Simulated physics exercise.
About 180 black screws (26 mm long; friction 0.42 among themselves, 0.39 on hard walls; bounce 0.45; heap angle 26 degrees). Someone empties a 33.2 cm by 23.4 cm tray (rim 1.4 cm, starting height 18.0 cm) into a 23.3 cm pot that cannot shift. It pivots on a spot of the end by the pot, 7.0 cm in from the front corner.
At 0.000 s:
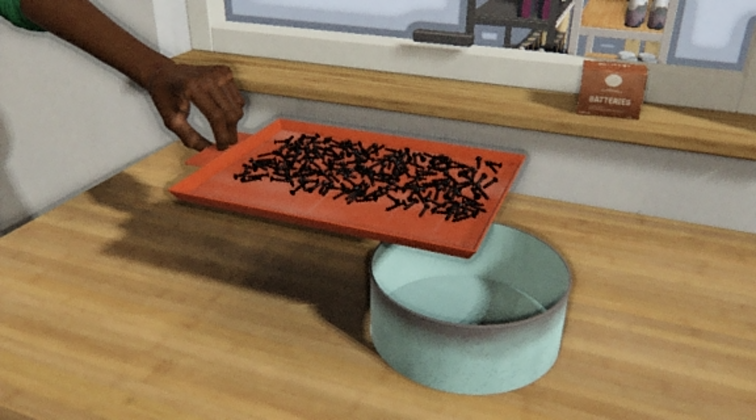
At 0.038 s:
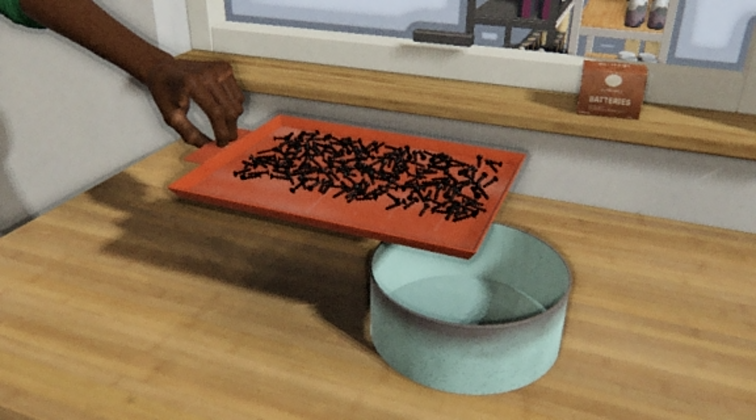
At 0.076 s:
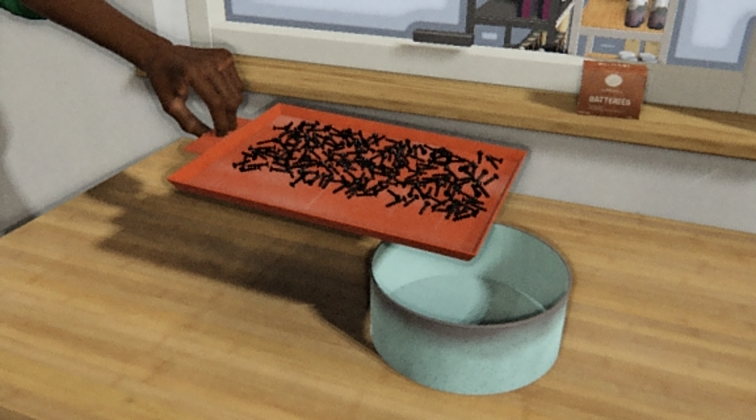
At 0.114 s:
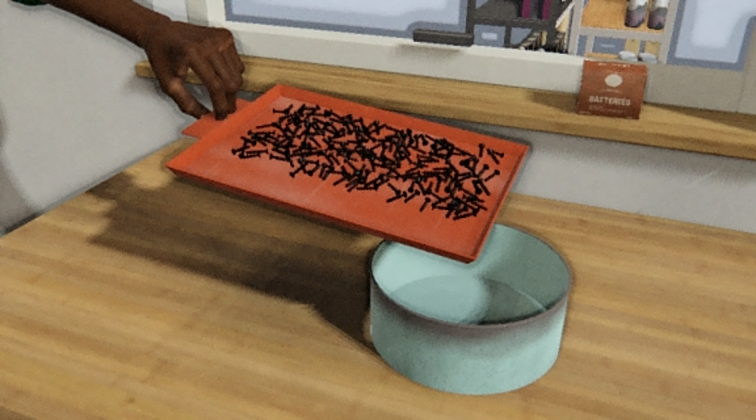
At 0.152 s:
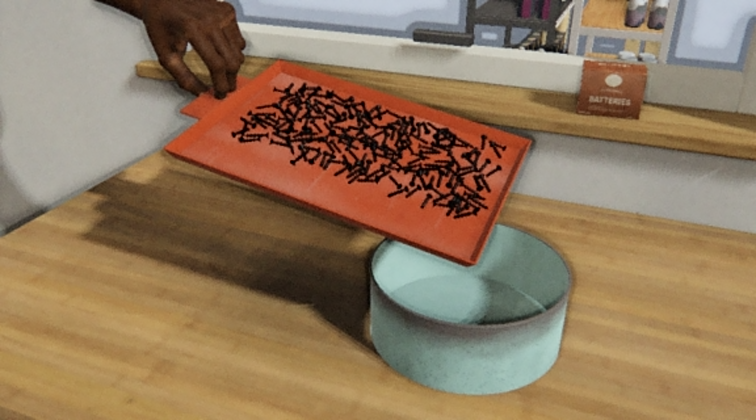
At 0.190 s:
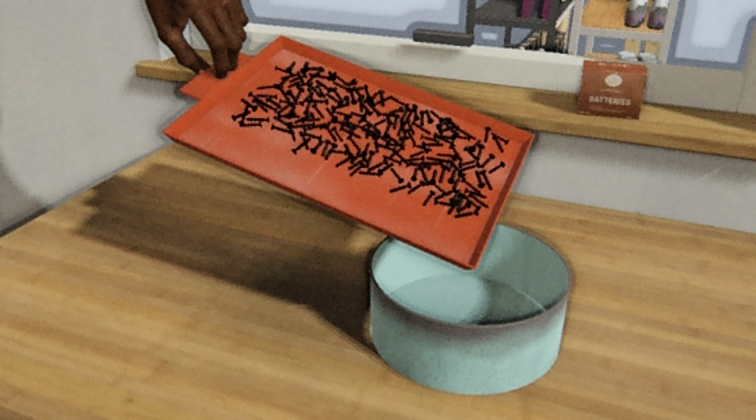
On a wooden counter by a window, a hand held a red tray of small black screws above a pale blue-green pot, then raised the left end so the tray sloped down to the right.
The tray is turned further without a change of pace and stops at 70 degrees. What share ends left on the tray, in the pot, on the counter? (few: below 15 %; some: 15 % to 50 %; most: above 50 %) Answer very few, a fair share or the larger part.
Tray: Very few, pot: Very few, counter: The larger part.
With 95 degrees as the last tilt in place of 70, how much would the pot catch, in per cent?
In that case some 5 per cent.
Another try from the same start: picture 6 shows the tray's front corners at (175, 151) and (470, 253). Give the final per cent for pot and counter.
Pot 10, counter 90.
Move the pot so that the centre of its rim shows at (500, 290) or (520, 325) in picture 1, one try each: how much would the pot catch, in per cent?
Some 70 and 95 per cent.
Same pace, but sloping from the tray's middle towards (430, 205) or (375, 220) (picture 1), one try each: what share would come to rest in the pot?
Some 30 and 0 per cent.
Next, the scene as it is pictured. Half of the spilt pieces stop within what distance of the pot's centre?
Some 22 cm.
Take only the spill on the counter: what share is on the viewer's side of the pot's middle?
Some 100 per cent.
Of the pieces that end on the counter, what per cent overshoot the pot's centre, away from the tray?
Some 100 per cent.
After 0.37 s, tilt 45 degrees; the tray holds 100 %, the pot 0 %.
After 0.50 s, tilt 64 degrees; the tray holds 95 %, the pot 0 %.
After 0.75 s, tilt 70 degrees; the tray holds 0 %, the pot 10 %.
In the end, at 1.9 s, tray 0 %, pot 10 %, counter 90 %.
